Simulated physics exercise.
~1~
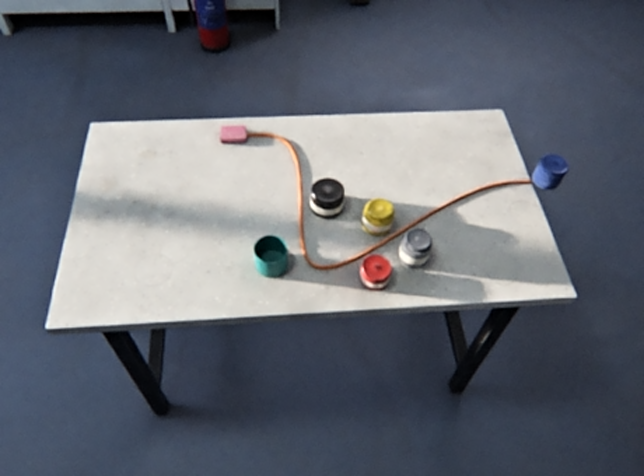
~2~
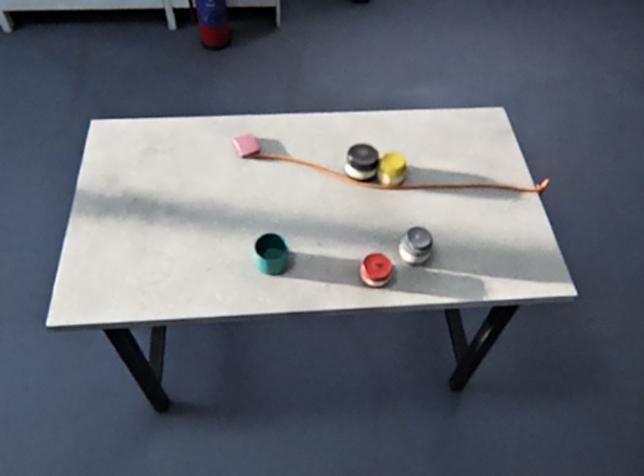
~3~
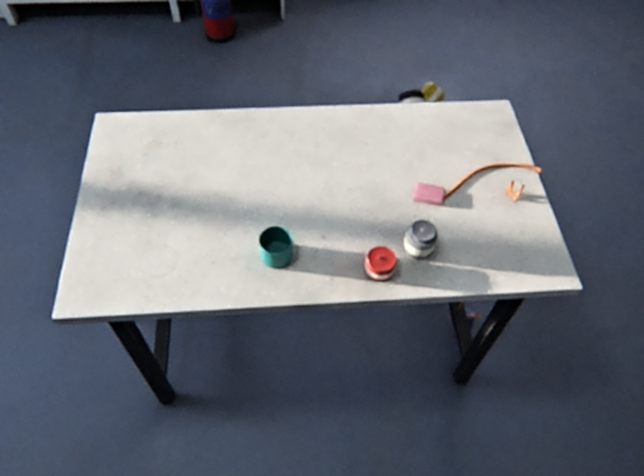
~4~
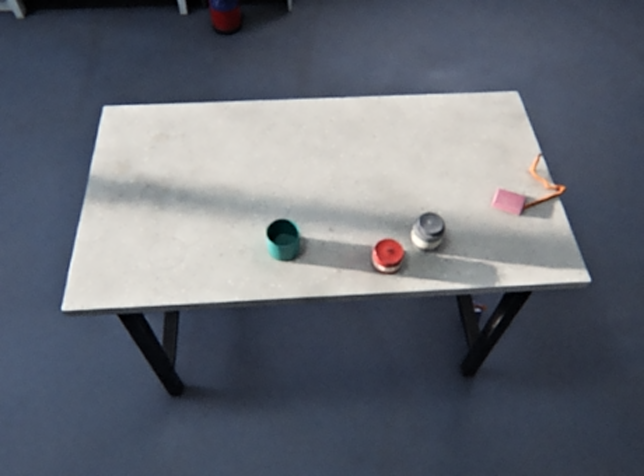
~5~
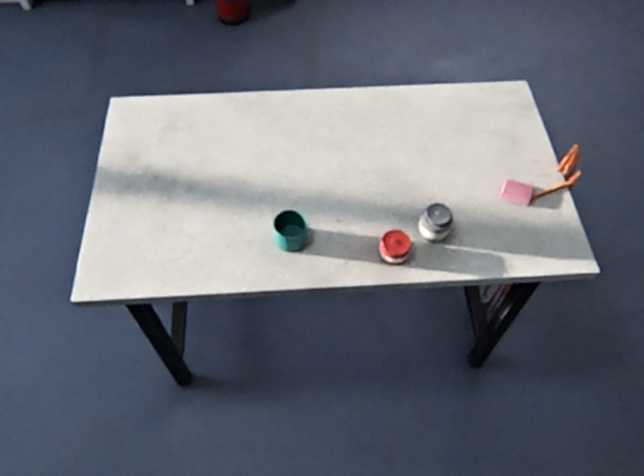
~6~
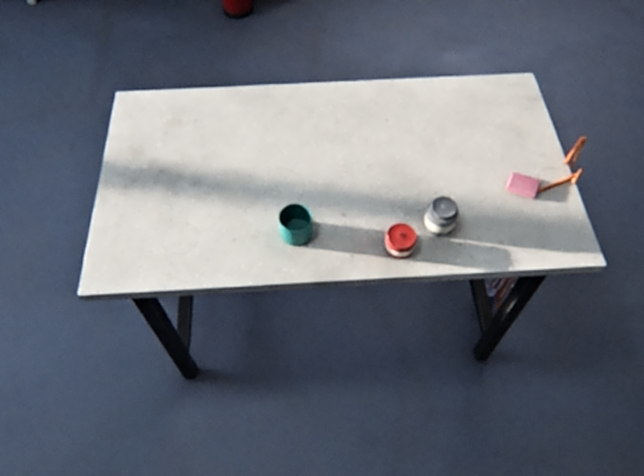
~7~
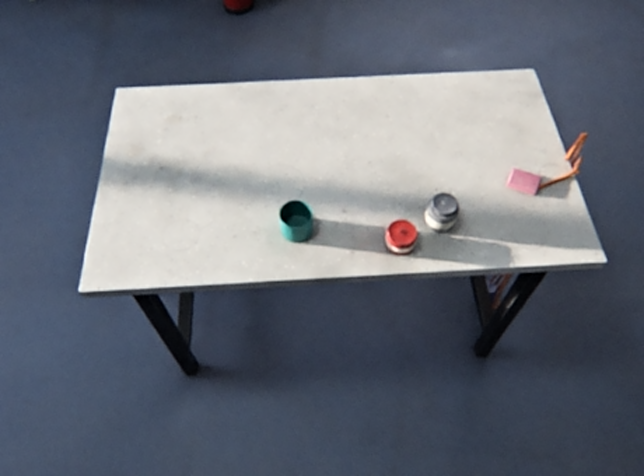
In this clip, a blue object falls off the right side of a pale table, pulling an orange cable that sweeps a black canister and a yellow one off the far edge and drags a pink block to the right edge, where it stops; the teal cup, red canister and grey jar stay put.
